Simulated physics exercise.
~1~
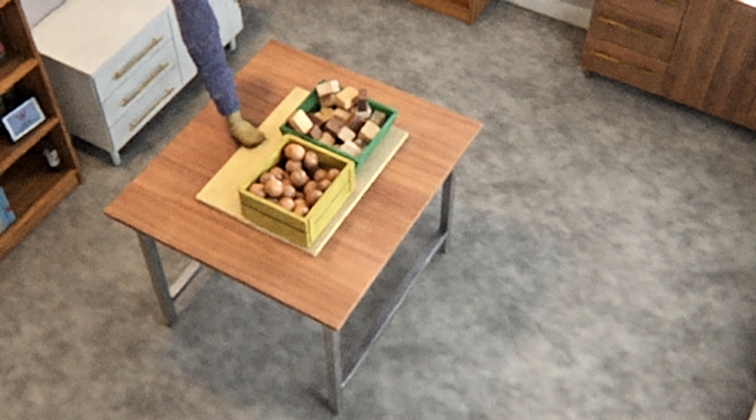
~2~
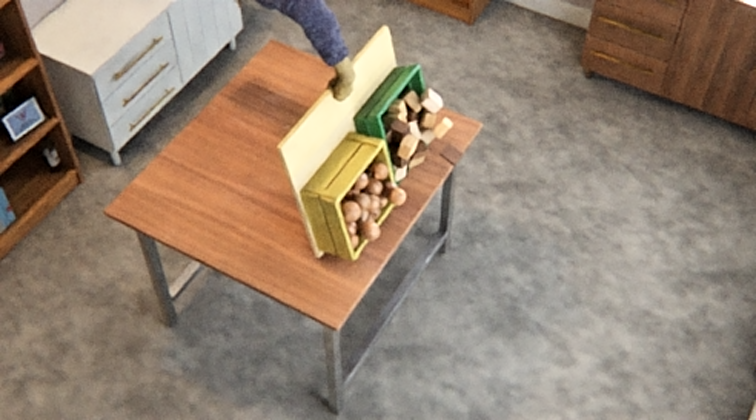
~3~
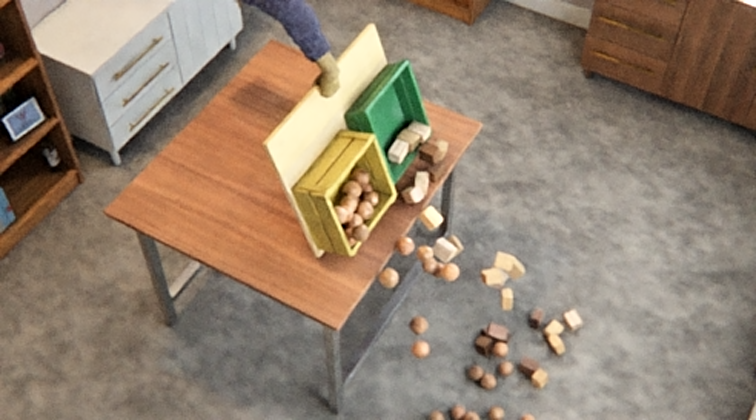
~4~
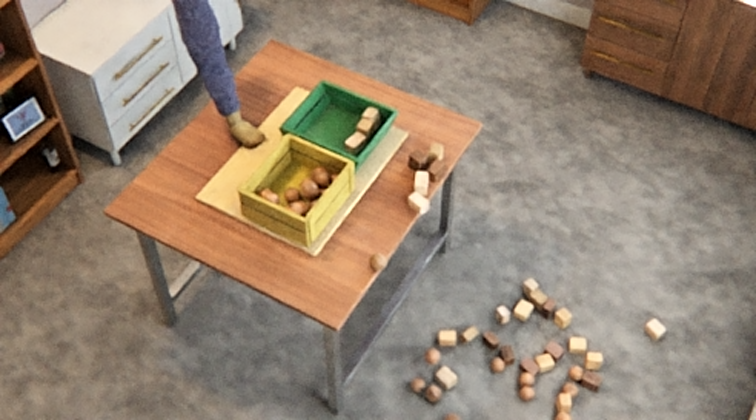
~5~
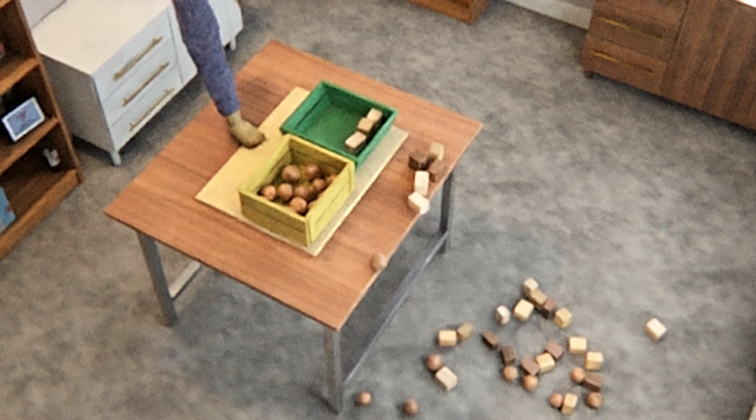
Wooden blocks and balls tumbled onto the floor as a gloved hand tipped up a board holding a green box and a yellow box, then lowered it flat, leaving a few blocks in the green box and more balls in the yellow one.
